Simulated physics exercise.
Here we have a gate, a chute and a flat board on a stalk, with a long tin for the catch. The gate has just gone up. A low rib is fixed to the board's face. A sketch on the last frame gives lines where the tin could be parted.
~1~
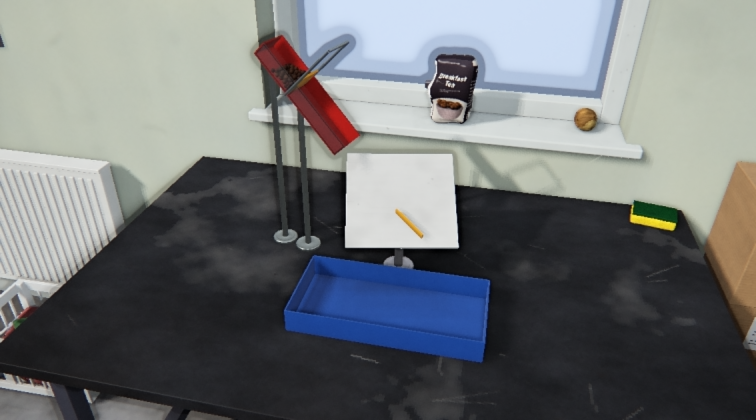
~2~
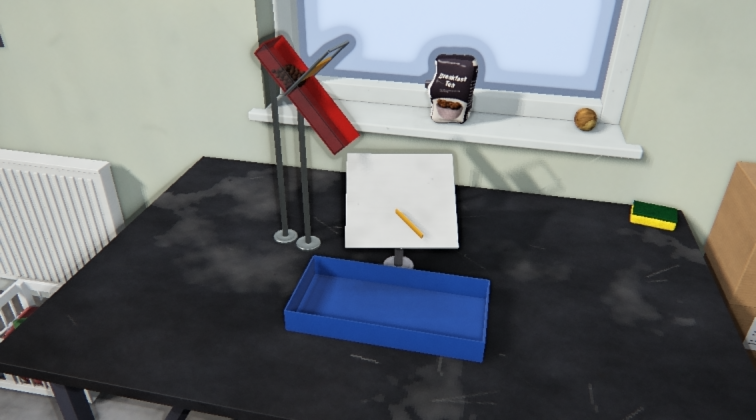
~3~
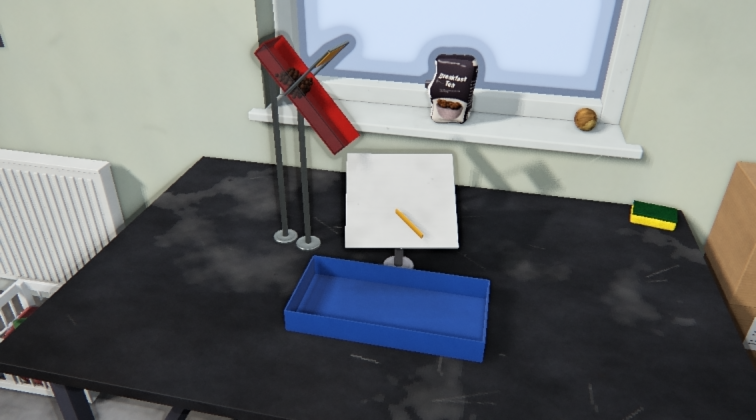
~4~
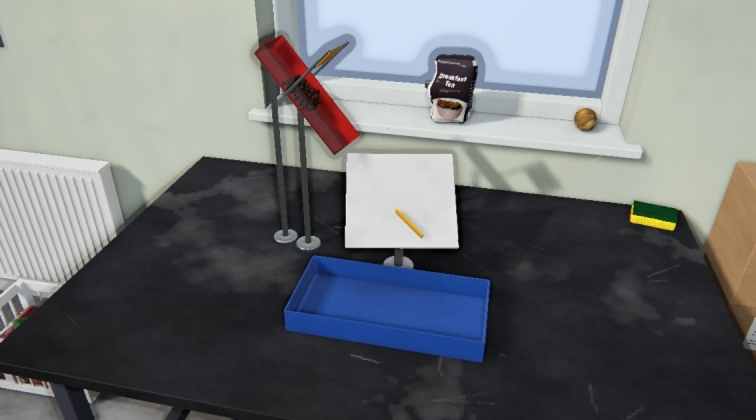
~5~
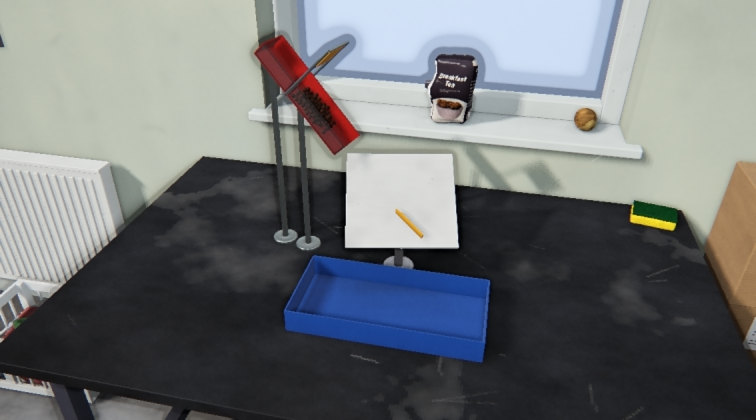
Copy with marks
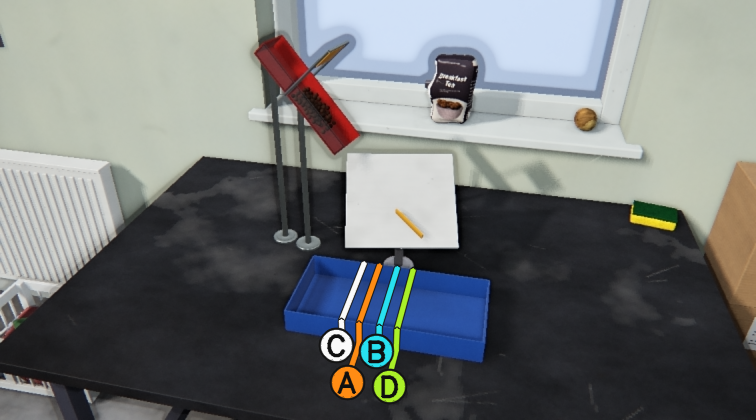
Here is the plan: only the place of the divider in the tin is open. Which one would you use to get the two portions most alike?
D.
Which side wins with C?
Right.
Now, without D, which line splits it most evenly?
B it is.
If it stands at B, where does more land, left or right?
More lands on the right.
On the marked copy, line A crosses the front rim at (359, 322); line B crosses the front rim at (379, 326); line C crosses the front rim at (341, 320); line D crosses the front rim at (397, 328).
If A is chosen, of what is caught, about a tenth on the left of the divider, almost all on the right.
If B is chosen, of what is caught, roughly a quarter on the left of the divider, the larger part on the right.
If C is chosen, of what is caught, just a few on the left of the divider, almost all on the right.
If D is chosen, of what is caught, roughly half on the left of the divider, roughly half on the right.
